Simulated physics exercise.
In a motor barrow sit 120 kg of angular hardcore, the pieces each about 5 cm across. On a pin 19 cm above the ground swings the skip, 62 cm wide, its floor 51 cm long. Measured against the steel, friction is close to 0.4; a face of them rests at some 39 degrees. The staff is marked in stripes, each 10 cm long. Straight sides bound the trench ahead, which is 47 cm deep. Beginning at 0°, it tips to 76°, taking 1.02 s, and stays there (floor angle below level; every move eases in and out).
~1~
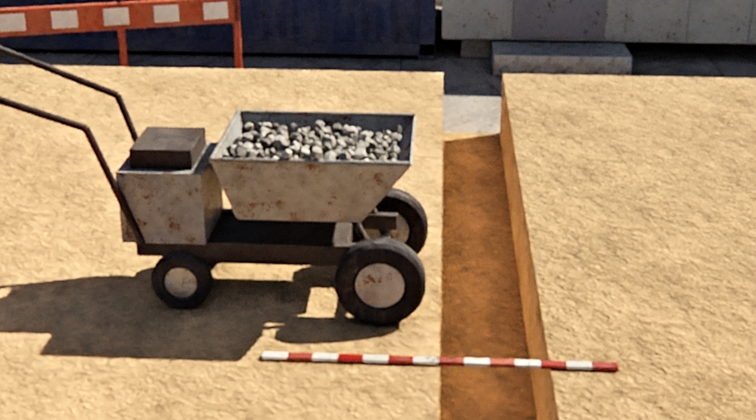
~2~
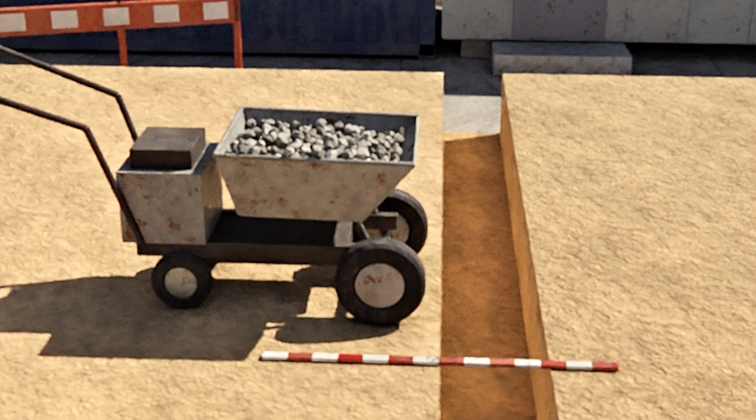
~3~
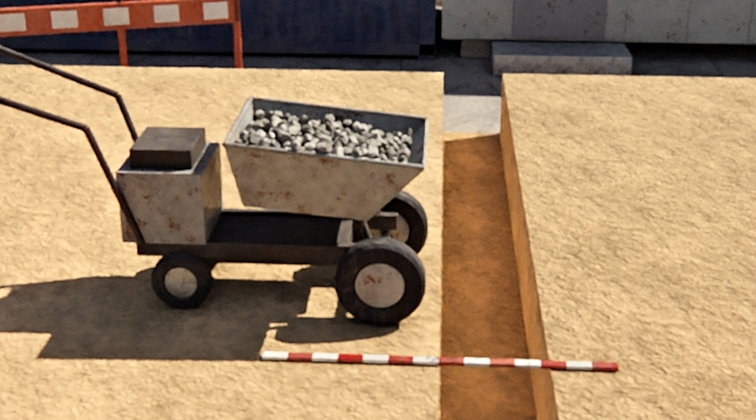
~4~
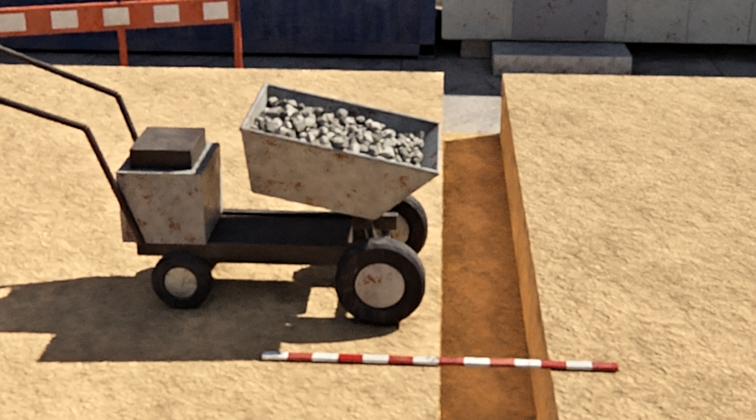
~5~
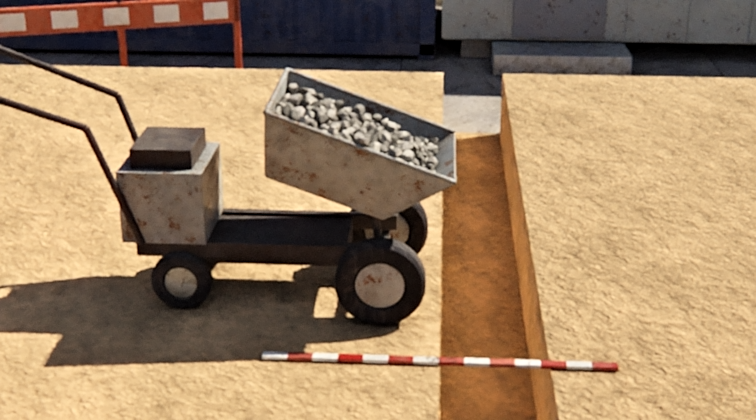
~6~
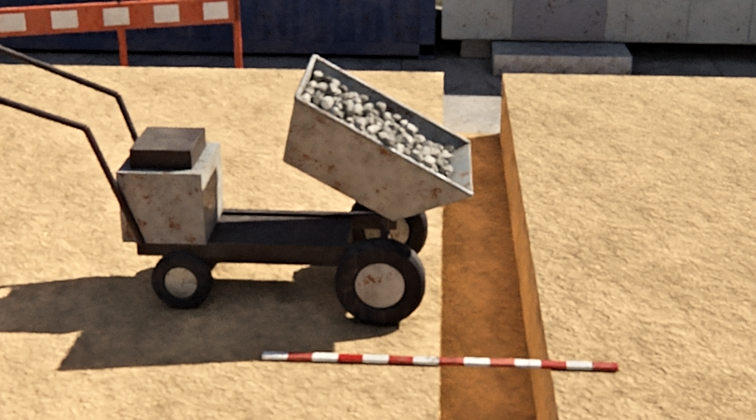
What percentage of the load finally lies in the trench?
About 52 per cent.
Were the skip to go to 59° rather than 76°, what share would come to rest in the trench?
Roughly 20%.
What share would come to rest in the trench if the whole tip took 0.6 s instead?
I'd put it at roughly 30 per cent.
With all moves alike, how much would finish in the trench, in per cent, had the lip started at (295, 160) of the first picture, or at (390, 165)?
Roughly 85 percent for the first, and 65 percent for the second.
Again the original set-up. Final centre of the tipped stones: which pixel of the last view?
The stones end up centred near (530, 358).
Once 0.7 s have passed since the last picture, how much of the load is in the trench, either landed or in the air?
Roughly 10% by that time.
Then, 0.3 s after the last picture the floor is at 64°, 100 % in the skip; the foremost stones are at (511, 233).
Then, 0.7 s after the last picture the floor is at 76°, 62 % in the skip, 9 % in the trench, 29 % past the trench; the foremost stones are at (632, 313).
Then, 1.0 s after the last picture the floor is at 76°, 26 % in the skip, 23 % in the trench, 51 % past the trench; the foremost stones are at (746, 313).
Then, 3.0 s after the last picture the floor is at 76°, 0 % in the skip, 52 % in the trench, 48 % past the trench; the foremost stones are past the picture's edge.
